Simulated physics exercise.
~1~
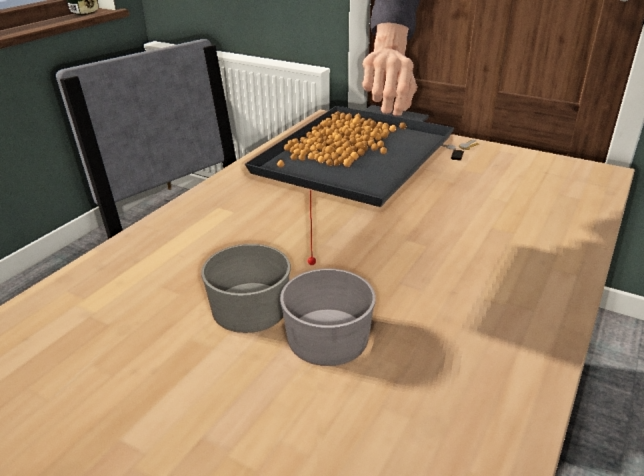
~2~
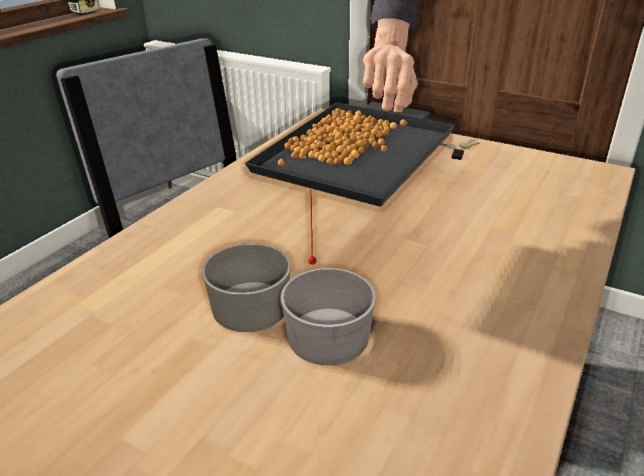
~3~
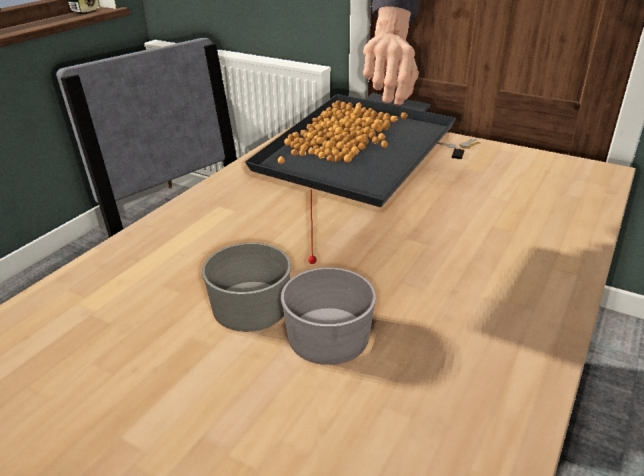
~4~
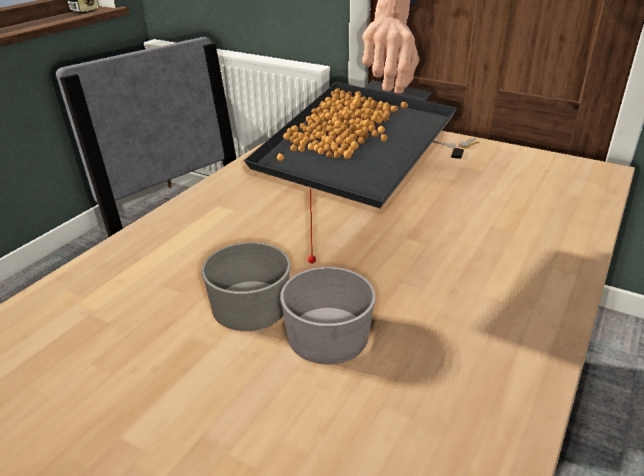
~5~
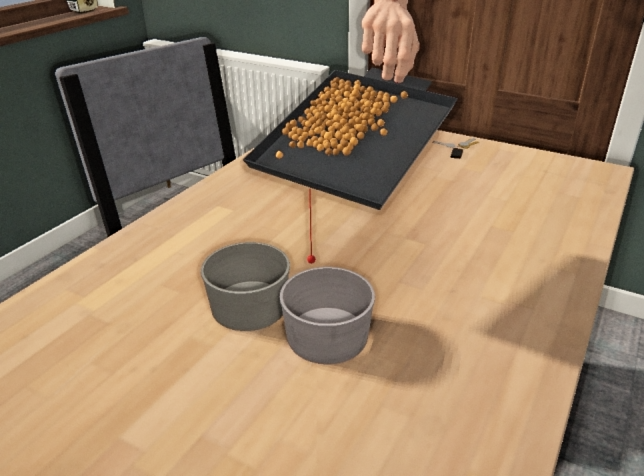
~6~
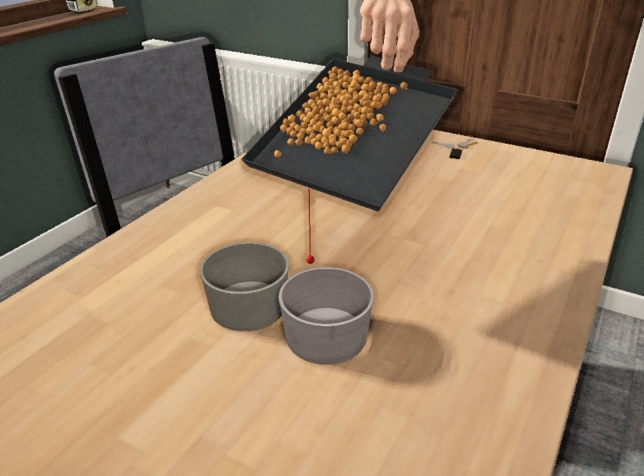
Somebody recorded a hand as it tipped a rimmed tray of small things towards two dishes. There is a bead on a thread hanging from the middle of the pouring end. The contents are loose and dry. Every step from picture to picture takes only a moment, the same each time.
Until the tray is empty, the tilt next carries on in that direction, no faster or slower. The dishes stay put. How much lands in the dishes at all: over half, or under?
Well, most of the load lands in the dishes, as it turns out.
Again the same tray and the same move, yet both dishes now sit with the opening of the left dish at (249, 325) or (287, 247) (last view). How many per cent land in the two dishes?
Close to 10 in a hundred first, close to 20 in a hundred second.
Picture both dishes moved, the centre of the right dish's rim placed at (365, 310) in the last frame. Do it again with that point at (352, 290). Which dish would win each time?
Well, first the one further right, then the one further right.
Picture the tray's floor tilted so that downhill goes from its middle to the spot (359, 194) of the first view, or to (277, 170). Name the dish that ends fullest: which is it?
Rightward dish at the first place, Leftward dish at the second.
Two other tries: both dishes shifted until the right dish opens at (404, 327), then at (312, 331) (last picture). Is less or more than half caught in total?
First place: Beyond half; second place: Short of half.
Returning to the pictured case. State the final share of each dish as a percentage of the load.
Roughly: Left 0 %, right 70 %.
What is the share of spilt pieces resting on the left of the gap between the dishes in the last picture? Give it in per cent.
Left portion: Around 10 %.
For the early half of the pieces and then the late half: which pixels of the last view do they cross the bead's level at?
Around (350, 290), followed by around (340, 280).
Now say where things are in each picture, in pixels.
In the first frame, corners of the pouring end at (250, 163) and (381, 196), level; middle of the load at (340, 137), roasted chickpeas; left dish at (222, 308); right dish at (305, 340); bead on its thread at (312, 261).
In the second frame, corners of the pouring end at (250, 162) and (381, 196), level; middle of the load at (341, 135).
In the third frame, corners of the pouring end at (250, 161) and (381, 196), tipped barely, lowest at the right corner; middle of the load at (341, 130).
In the fourth frame, corners of the pouring end at (249, 159) and (381, 198), tipped a little, lowest at the right corner; middle of the load at (340, 122).
In the fifth frame, corners of the pouring end at (248, 158) and (380, 200), tipped a little, lowest at the right corner; middle of the load at (339, 115).
In the sixth frame, corners of the pouring end at (247, 158) and (379, 203), tipped clearly, lowest at the right corner; middle of the load at (338, 108); left dish at (220, 306); right dish at (303, 338).
Soon, tray tipped steeply; most on the tray; a small part in the right dish; a stray few outside both; a small part in the air.
A while on, tray tipped right over; about a quarter on the tray; about a third in the right dish; a stray few in the left dish; a small part outside both; about a quarter in the air.
Towards the end, tray tipped past a quarter turn; about two thirds in the right dish; a stray few in the left dish; about a third outside both.
Finally, tray tipped past a quarter turn; about two thirds in the right dish; a stray few in the left dish; about a third outside both.
